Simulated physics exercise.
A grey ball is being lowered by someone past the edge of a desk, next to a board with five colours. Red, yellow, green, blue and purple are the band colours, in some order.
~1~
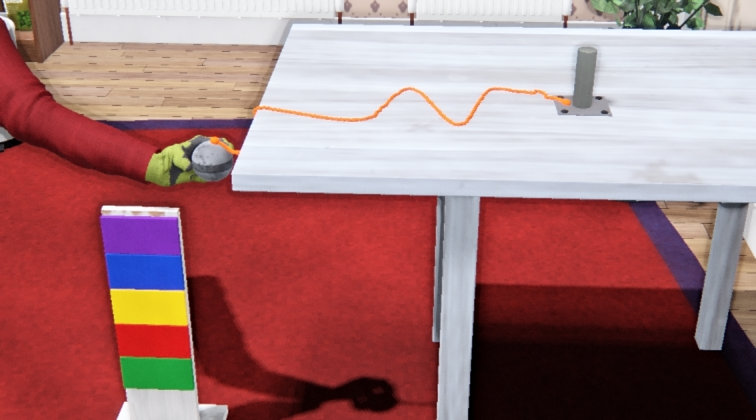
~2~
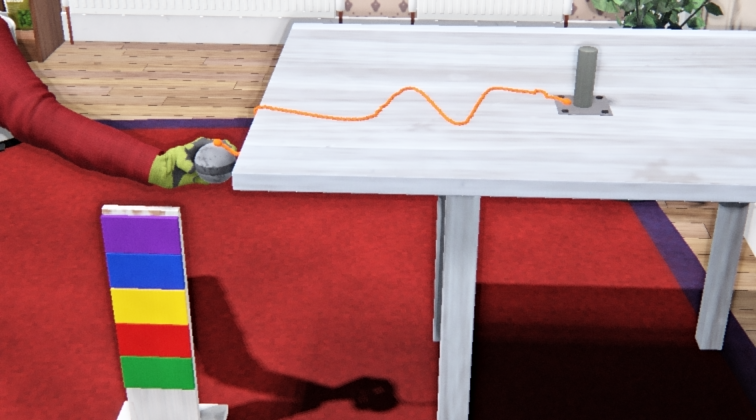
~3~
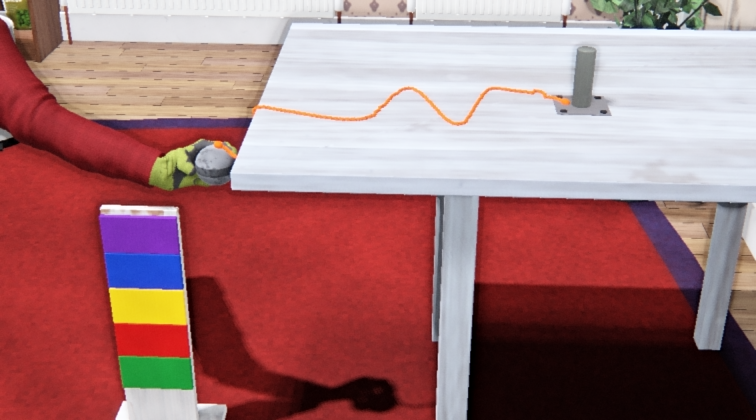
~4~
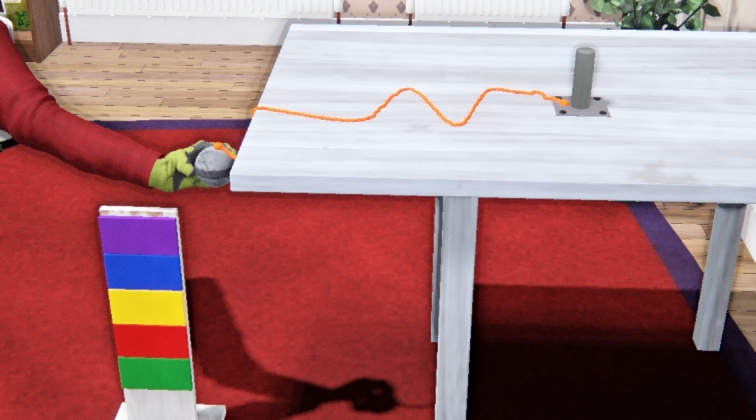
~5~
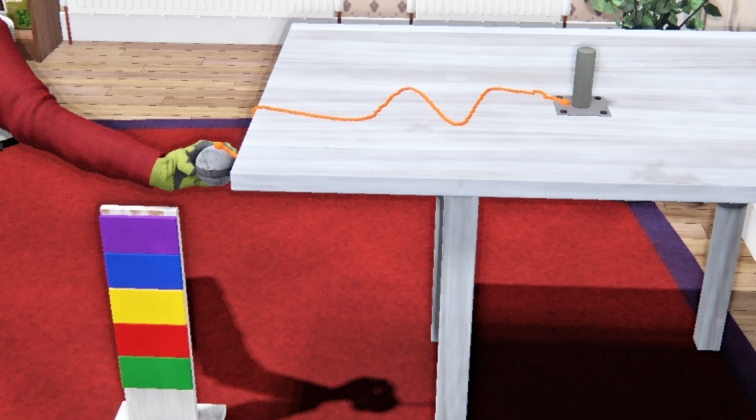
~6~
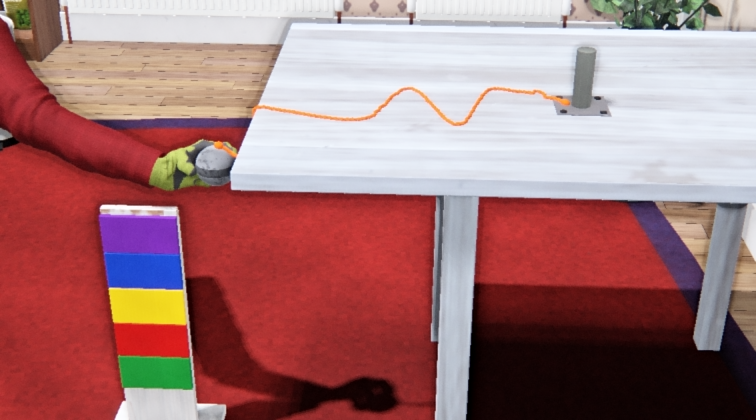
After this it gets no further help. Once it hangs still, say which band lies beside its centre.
It is the green band.
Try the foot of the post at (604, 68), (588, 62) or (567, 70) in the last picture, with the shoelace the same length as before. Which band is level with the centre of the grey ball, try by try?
For the first it is red, for the second red, for the third green.
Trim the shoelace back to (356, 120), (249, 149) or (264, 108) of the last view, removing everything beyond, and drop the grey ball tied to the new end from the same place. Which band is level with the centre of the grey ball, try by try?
For the first: Purple; for the second: Red; for the third: Yellow.
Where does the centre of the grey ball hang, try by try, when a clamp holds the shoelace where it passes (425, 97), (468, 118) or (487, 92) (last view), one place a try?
They end up at (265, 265), (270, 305) and (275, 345).
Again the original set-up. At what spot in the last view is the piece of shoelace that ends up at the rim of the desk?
Approx. (416, 91).
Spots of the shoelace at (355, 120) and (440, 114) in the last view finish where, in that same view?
First one: (261, 214); second one: (324, 103).
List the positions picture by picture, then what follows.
The first picture shows grey ball (213, 161); purple (140, 237); blue (145, 273); yellow (149, 309); red (153, 342); green (157, 375).
The second picture shows grey ball (216, 163); shoelace through (535, 93) (474, 111) (429, 100) (381, 110) (286, 111).
The third picture shows grey ball (216, 165).
The fourth picture shows grey ball (216, 167); shoelace through (533, 94) (472, 112) (427, 101) (379, 111) (283, 112).
The fifth picture shows grey ball (216, 166).
The sixth picture shows grey ball (216, 166); shoelace through (533, 94) (473, 111) (427, 100) (379, 110) (284, 111).
Soon after, ball near (293, 367); level with green.
Then, ball near (263, 375); level with green.
At rest, ball near (276, 379); level with green. Its middle rests at the green band.
